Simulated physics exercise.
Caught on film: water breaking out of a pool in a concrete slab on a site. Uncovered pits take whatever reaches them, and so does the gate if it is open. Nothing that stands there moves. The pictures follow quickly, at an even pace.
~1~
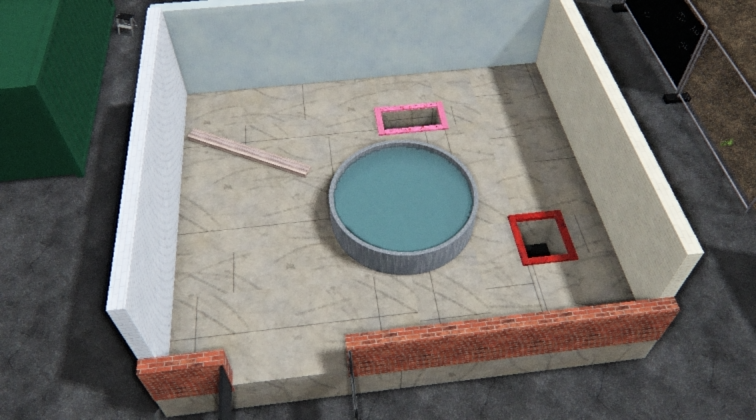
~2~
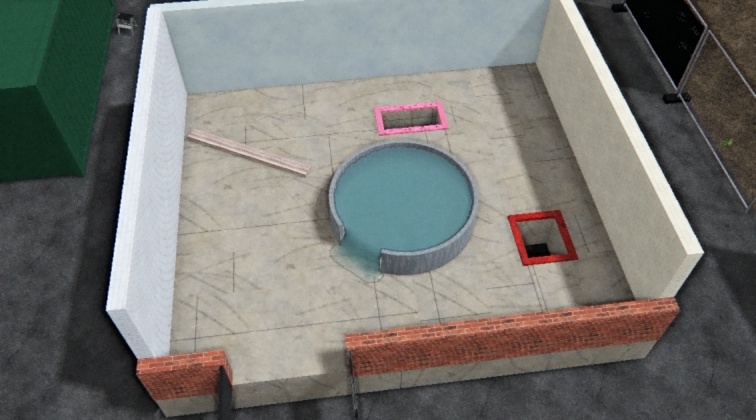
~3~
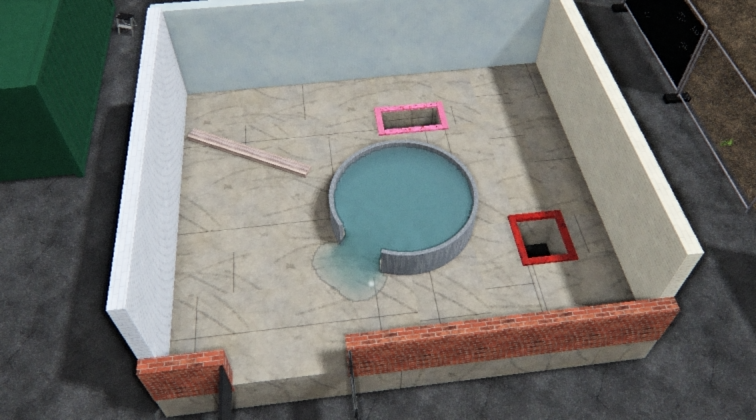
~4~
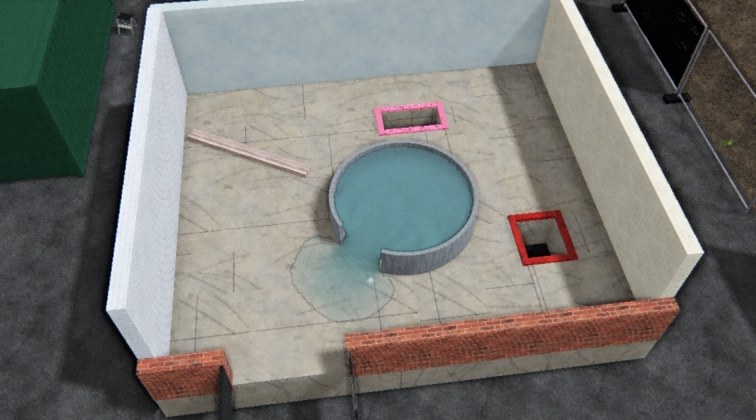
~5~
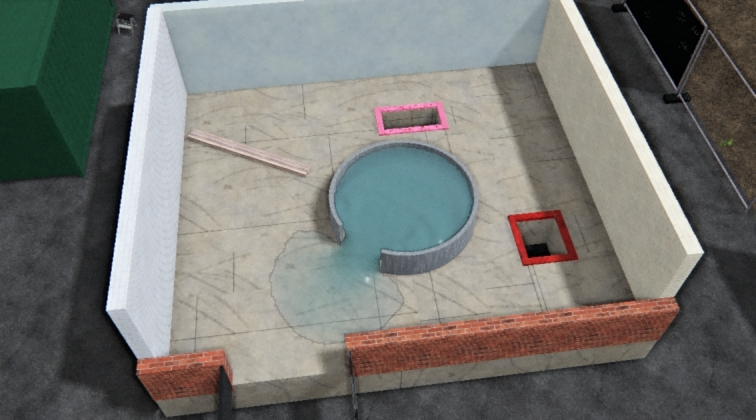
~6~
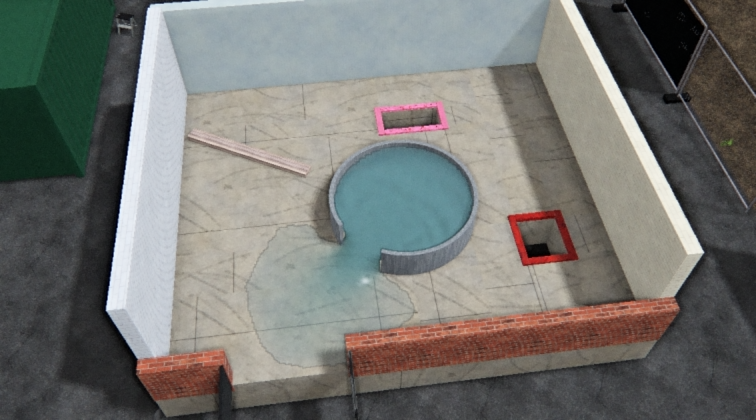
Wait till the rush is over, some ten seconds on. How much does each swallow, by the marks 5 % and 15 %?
One by one: The gate takes more than 15 %; the pink pit takes less than 5 %; the red pit takes less than 5 %.
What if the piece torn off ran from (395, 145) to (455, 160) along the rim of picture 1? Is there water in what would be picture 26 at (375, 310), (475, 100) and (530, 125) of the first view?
As listed: Clear, covered, awash.
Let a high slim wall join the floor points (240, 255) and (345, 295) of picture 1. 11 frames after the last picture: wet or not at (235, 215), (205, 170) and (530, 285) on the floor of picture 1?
As listed: Wet, flooded, no water.
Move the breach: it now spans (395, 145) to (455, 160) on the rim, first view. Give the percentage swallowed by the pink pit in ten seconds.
In per cent: Pink 30.
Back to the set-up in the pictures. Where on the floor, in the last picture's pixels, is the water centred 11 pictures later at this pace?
Near (371, 239).
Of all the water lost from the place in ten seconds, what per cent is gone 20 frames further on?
About 40 per cent.
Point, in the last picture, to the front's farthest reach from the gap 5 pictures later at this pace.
I would point to (169, 378).
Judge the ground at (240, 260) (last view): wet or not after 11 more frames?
There: Flooded.
A moment on, water covers 20 % of the floor; the gate 2 %, the pink pit 0 %, the red pit 0 %.
Next, water covers 20 % of the floor; the gate 7 %, the pink pit 0 %, the red pit 0 %.
Then, water covers 25 % of the floor; the gate 15 %, the pink pit 0 %, the red pit 0 %.
Later, water covers 40 % of the floor; the gate 26 %, the pink pit 0 %, the red pit 0 %.
In the end, water covers 50 % of the floor; the gate 37 %, the pink pit 0 %, the red pit 0 %.
